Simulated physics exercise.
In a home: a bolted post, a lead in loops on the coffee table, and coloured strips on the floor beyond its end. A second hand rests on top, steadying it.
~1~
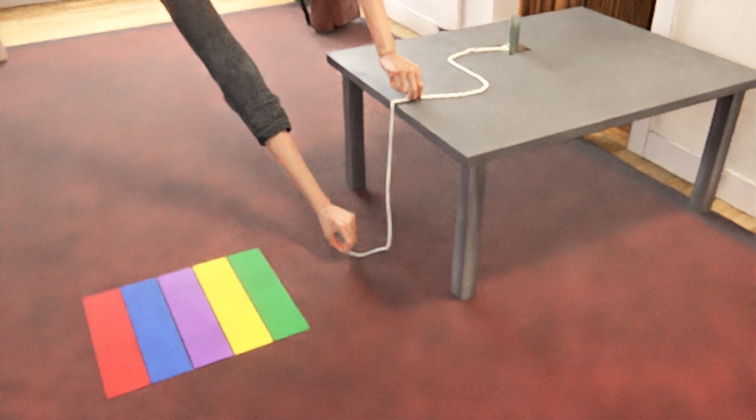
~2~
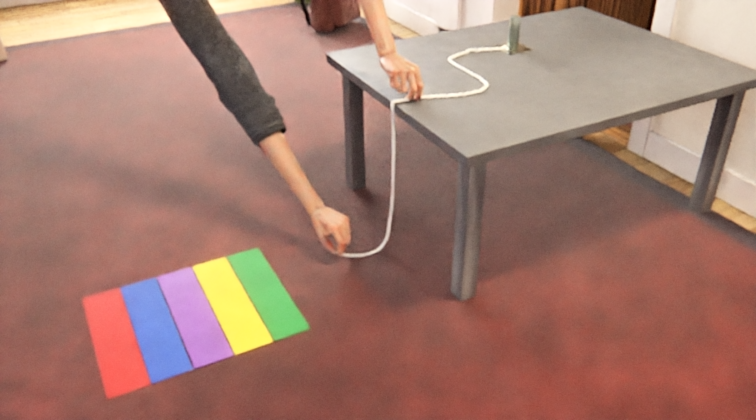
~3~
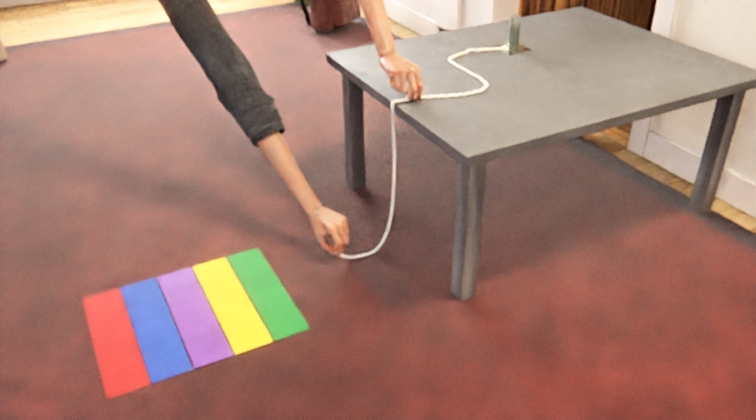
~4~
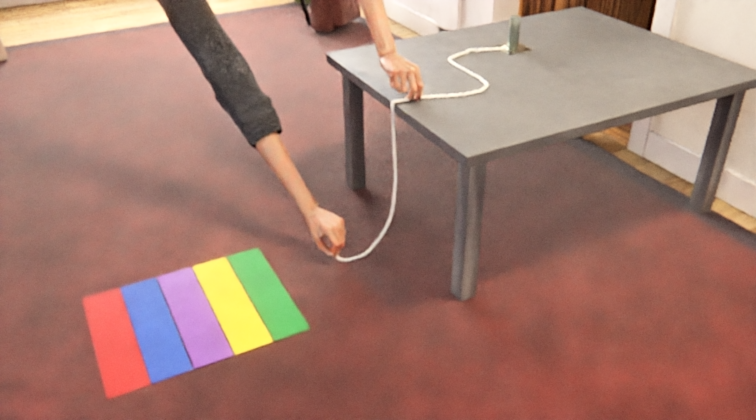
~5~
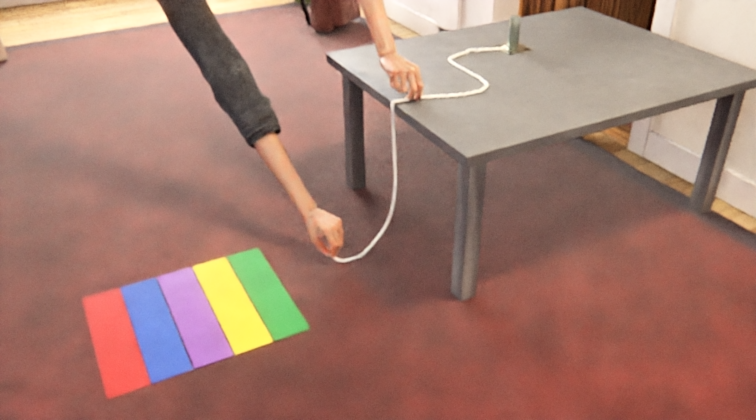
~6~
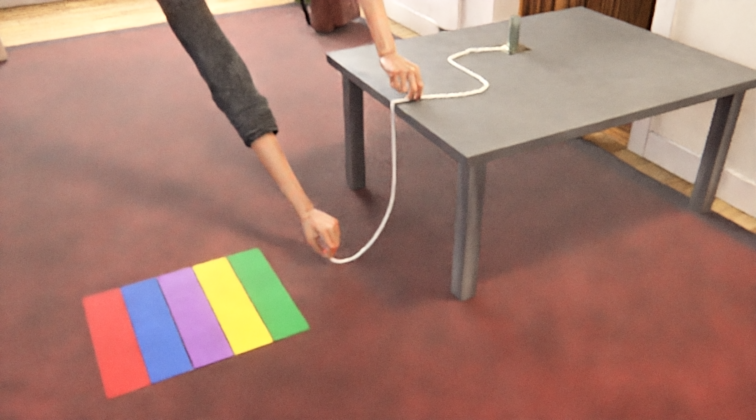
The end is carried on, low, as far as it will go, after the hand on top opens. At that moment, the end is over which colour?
Over blue.
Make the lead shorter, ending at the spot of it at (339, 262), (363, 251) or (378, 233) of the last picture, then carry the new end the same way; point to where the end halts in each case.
In that order: (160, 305), (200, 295) and (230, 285).
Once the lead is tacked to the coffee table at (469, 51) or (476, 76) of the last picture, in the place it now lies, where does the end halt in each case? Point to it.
Try by try: (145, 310), (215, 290).
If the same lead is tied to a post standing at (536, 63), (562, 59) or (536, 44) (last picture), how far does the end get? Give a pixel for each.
Pixels, try by try: About (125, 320), (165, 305), (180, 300).
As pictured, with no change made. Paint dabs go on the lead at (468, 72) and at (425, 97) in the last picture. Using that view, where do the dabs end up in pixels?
End points: Roughly (426, 77); roughly (337, 132).
Soon after, end near (199, 294); over purple.
After that, end near (162, 306); over blue.
At the stop, end near (139, 313); over blue. The end stops over the blue strip.
